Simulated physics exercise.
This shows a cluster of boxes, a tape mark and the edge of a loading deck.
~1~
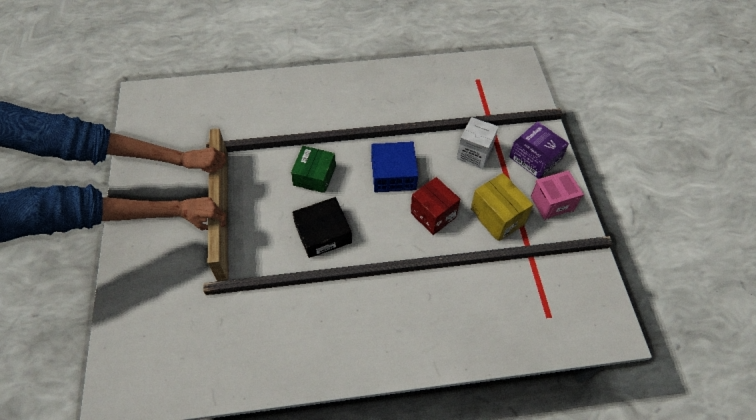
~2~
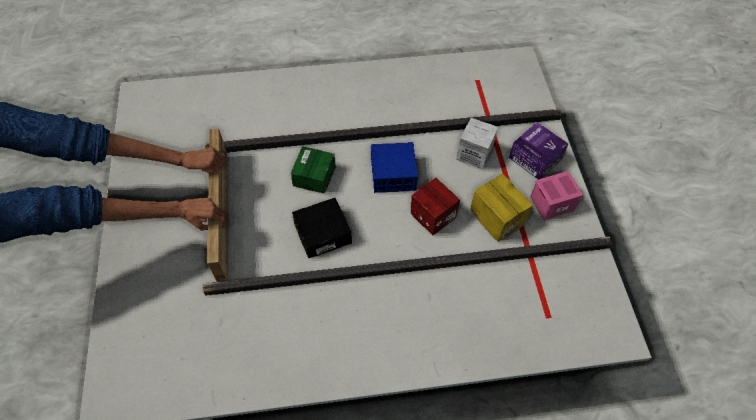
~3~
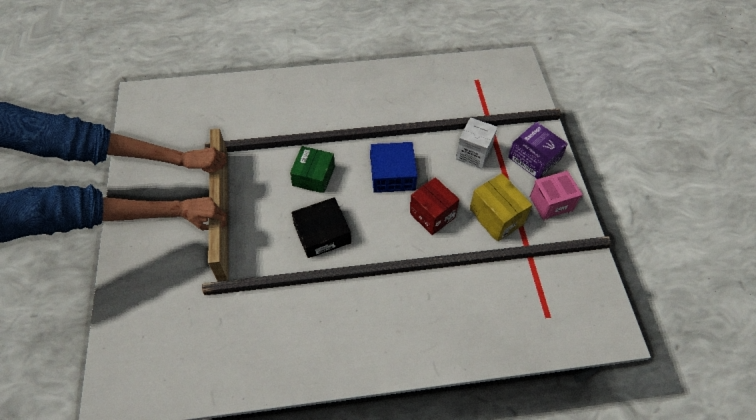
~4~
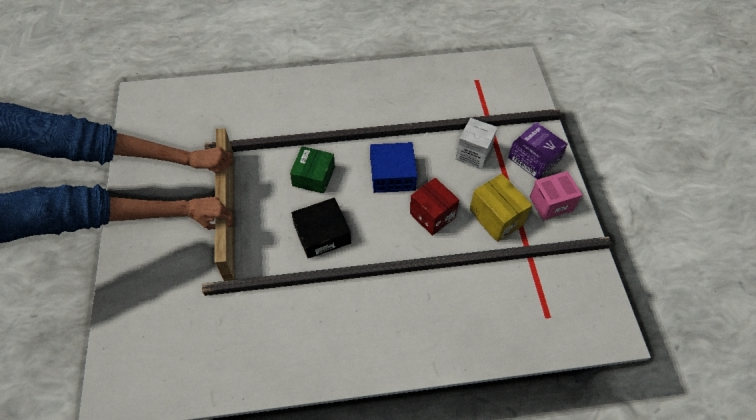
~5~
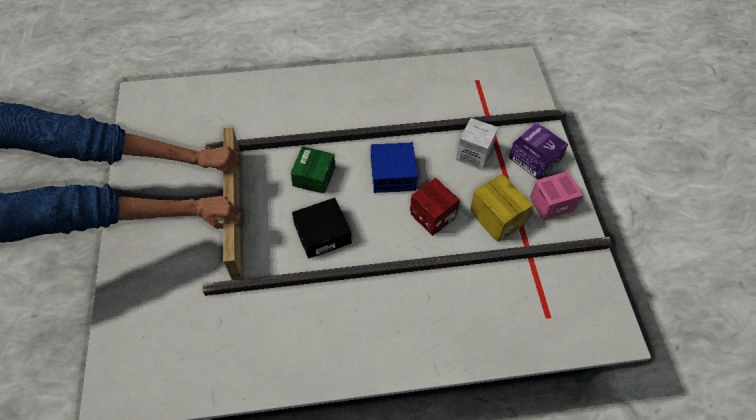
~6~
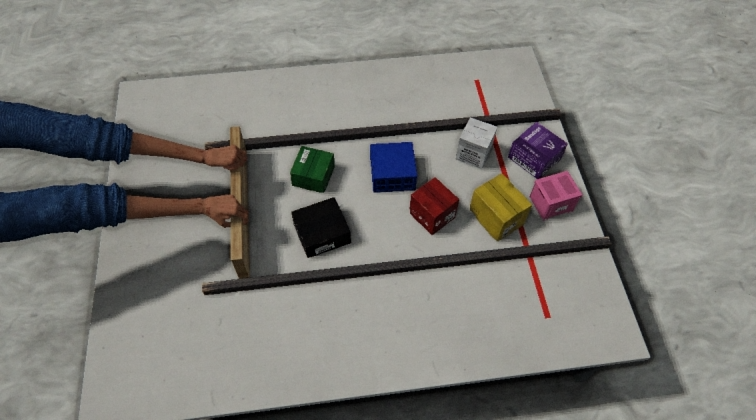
We see two hands gripping a wooden plank at the left of a railed deck scattered with colored boxes, a red tape line crossing near the right end. The plank stays still, then slides slightly right without touching the boxes.
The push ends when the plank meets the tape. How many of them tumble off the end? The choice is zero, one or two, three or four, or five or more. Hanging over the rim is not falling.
The number that fall off is three or four.
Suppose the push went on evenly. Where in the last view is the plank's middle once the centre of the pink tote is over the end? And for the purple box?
Its middle is around (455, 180) and around (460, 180).
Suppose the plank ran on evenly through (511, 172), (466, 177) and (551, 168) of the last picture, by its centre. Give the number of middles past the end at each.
Place by place, 4, 2 and 6.
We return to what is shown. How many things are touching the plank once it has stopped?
It touches 2.
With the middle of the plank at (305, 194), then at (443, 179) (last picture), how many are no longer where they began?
The counts are 2 and 8.
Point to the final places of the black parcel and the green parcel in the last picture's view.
First (542, 207), then (517, 144).
Soon after, none off yet; pink tote at rest near (555, 196); purple box at rest near (537, 151); yellow parcel at rest near (499, 208).
After that, none off yet; pink tote displaced a little near (559, 196); purple box displaced a little near (549, 150); yellow parcel displaced about its own width near (529, 210).
In the end, the number that fall off is three or four; gone, white box, yellow parcel, purple box and pink tote.
